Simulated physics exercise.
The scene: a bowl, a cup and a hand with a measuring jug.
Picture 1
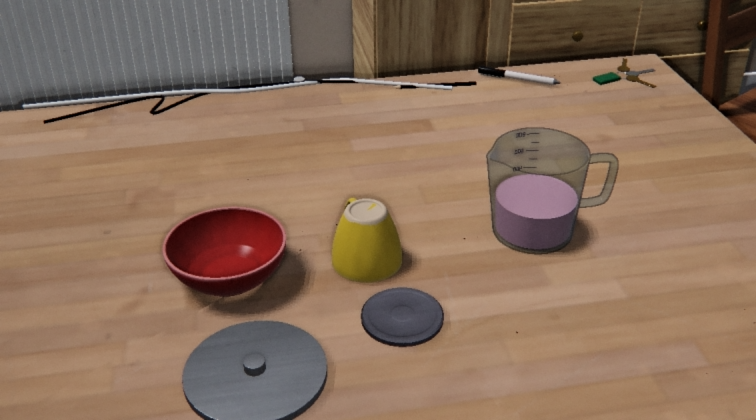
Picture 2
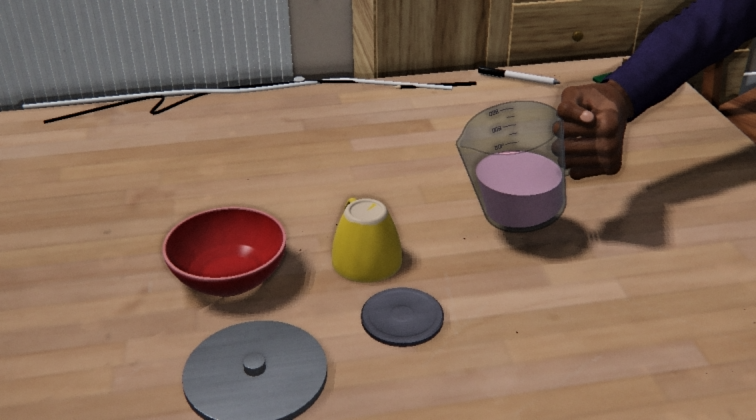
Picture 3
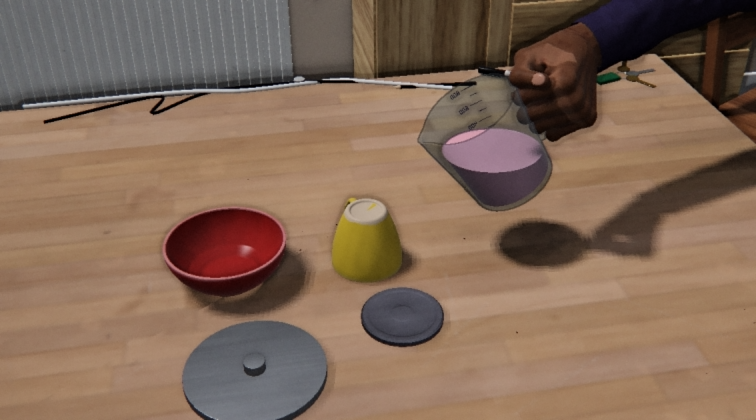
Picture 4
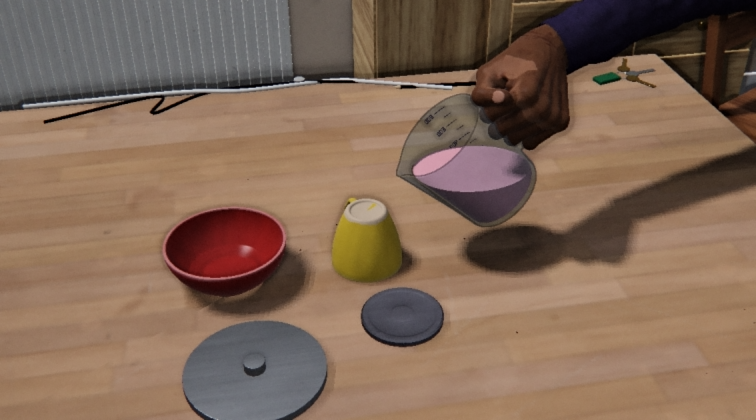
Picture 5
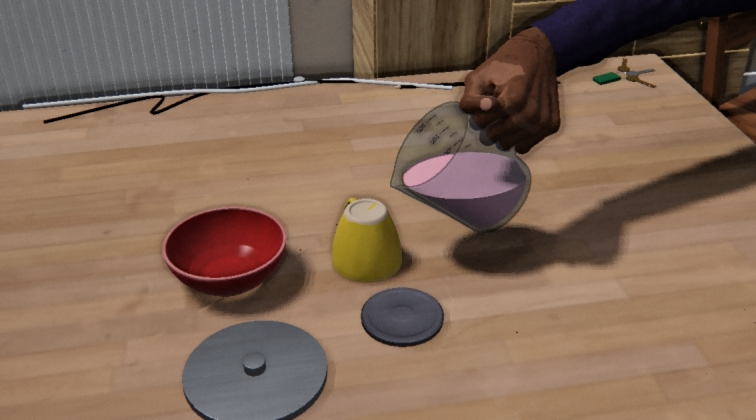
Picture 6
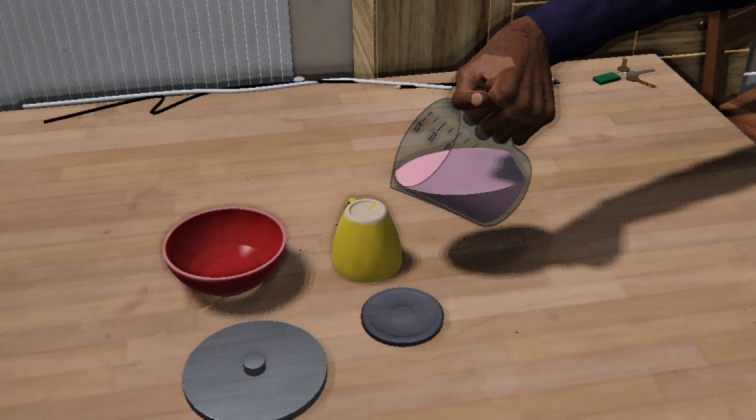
A clear measuring jug partly filled with pink liquid stands at the right of a light wooden table, seen from above at an angle by a still camera. A red bowl sits open at left beside an upside-down yellow cup, with two grey discs in front and cables behind. A hand in a dark purple sleeve lifts the jug, moves it left and tilts it, its liquid staying inside.
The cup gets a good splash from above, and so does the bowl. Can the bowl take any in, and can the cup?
Left, the bowl fills up; right, the cup lets it run off outside.
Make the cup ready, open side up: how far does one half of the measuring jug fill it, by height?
I make it 75 per cent.
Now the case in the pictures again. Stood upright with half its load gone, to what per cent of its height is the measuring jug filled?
I make it 20 per cent.
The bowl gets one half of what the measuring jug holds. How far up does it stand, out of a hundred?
About 50 per cent.
Shortly, it runs off the upturned base of the cup.
Then, the pink milk goes into the bowl.
At the finish, the cup is empty, in a puddle; the bowl has its share inside.
